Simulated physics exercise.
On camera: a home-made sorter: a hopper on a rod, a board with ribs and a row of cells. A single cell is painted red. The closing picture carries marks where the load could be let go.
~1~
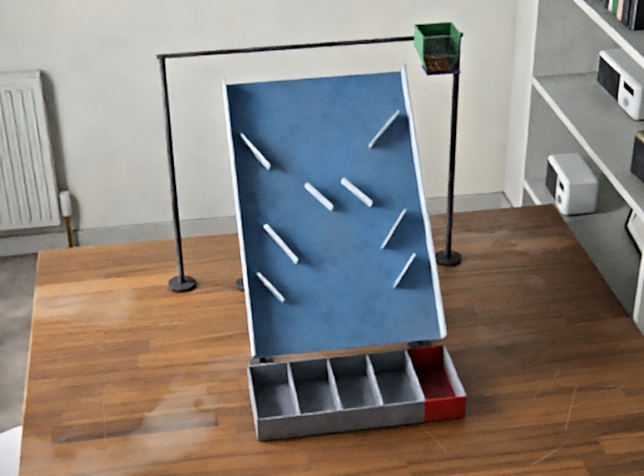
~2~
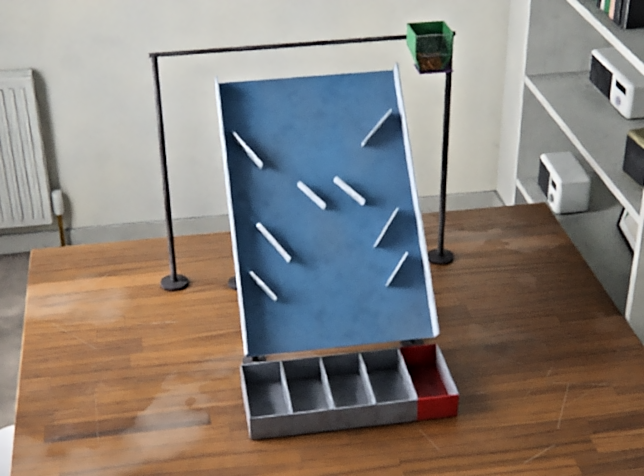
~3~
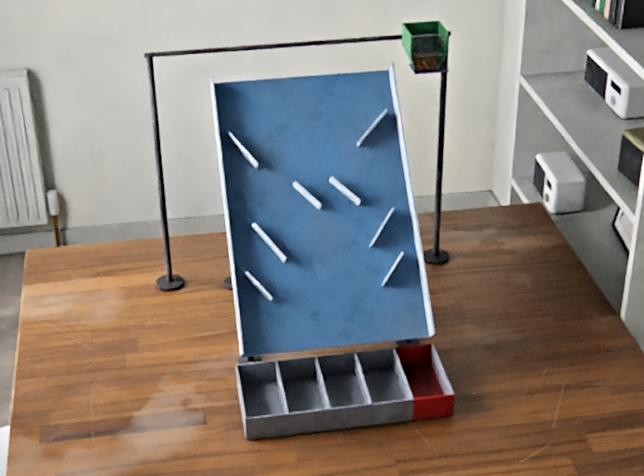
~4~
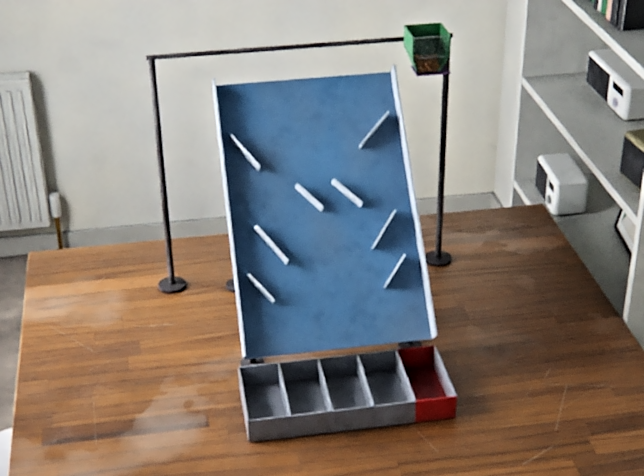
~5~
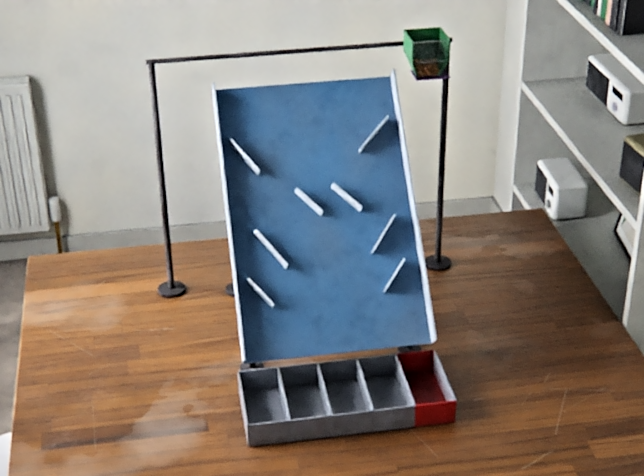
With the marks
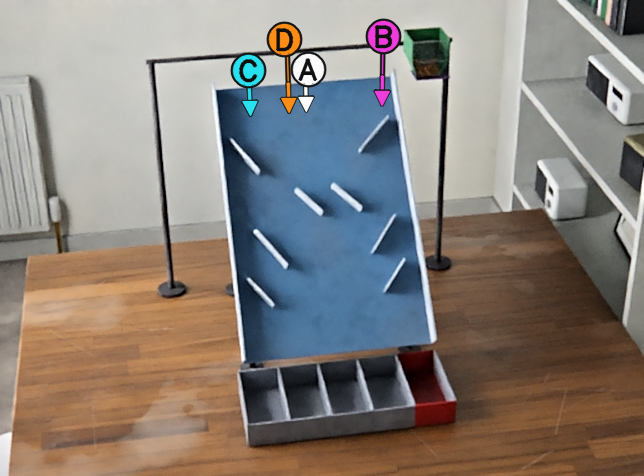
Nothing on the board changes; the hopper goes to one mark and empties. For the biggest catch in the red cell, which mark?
B is best.
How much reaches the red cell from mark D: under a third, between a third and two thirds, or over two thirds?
Under a third.
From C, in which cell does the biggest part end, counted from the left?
It is the third one.
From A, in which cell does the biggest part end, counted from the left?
The fourth.
On the marked copy, mark A meets the board at (306, 106); mark B meets the board at (382, 100); mark C meets the board at (250, 110); mark D meets the board at (288, 107).
For mark A, a stray few in the red cell, nearly all in other cells, a small part outside the box.
For mark B, about a third in the red cell, about two thirds in other cells.
For mark C, a stray few in the red cell, most in other cells, about a quarter outside the box.
For mark D, a stray few in the red cell, most in other cells, a small part outside the box.
